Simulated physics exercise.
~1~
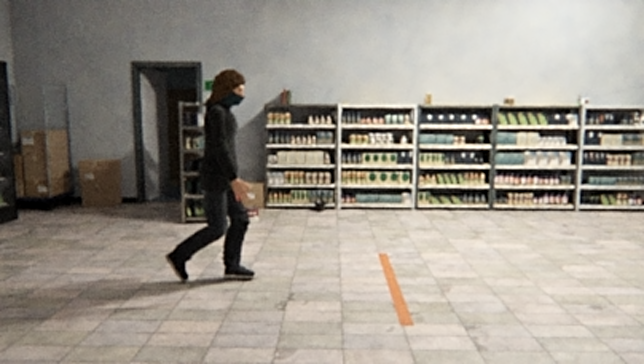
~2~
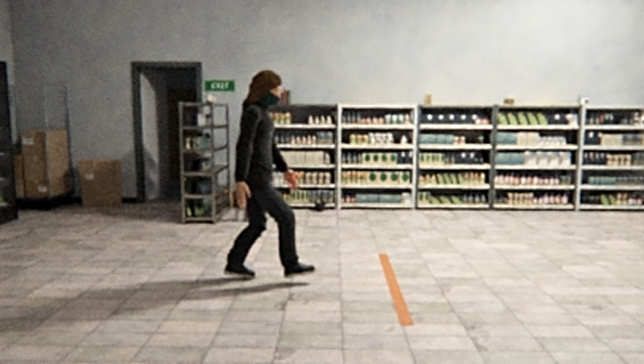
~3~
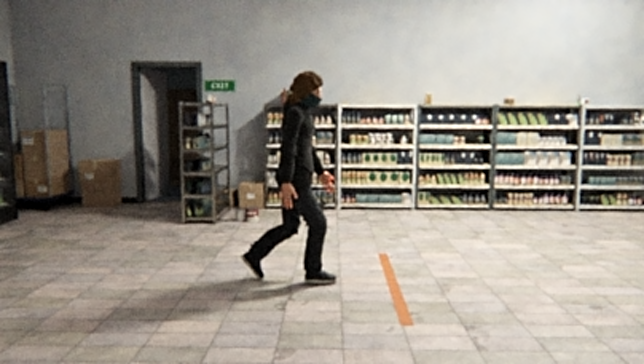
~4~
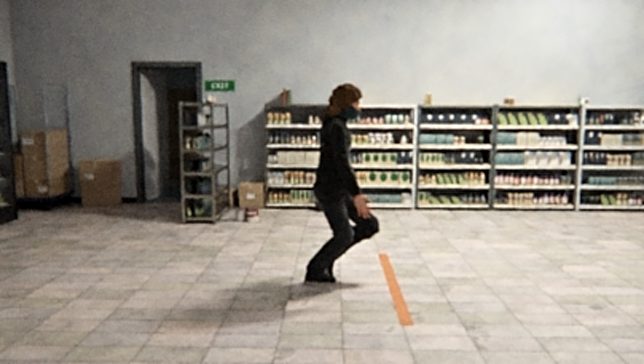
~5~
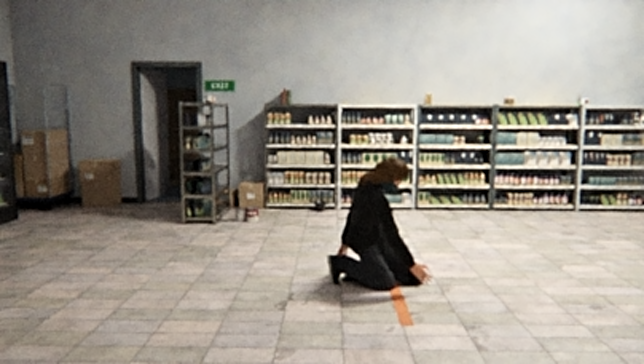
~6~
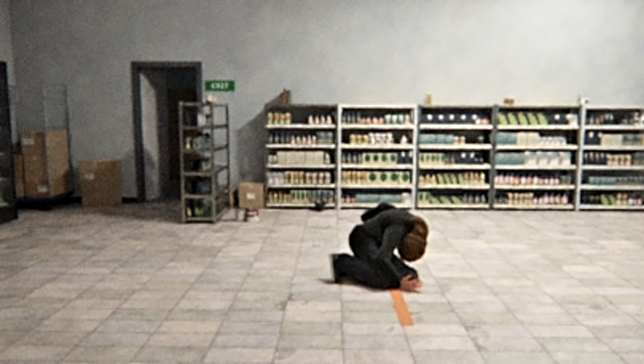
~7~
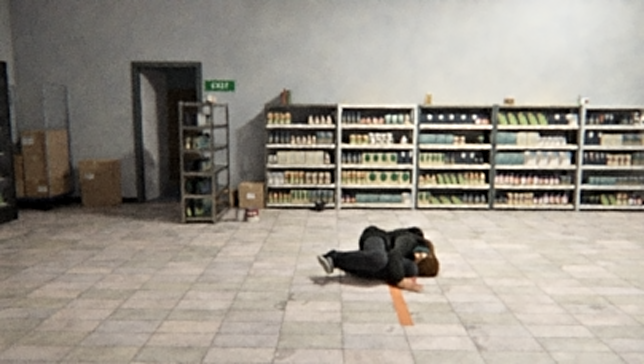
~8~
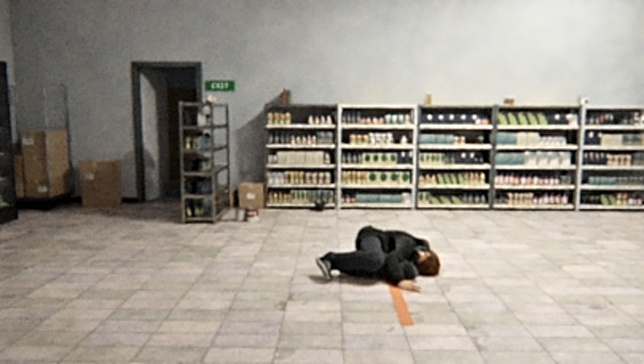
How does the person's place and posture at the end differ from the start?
At the start the person is upright and walking on the left side, near the doorway. By the end the person is farther right and lower in view, lying on the floor at the orange tape.
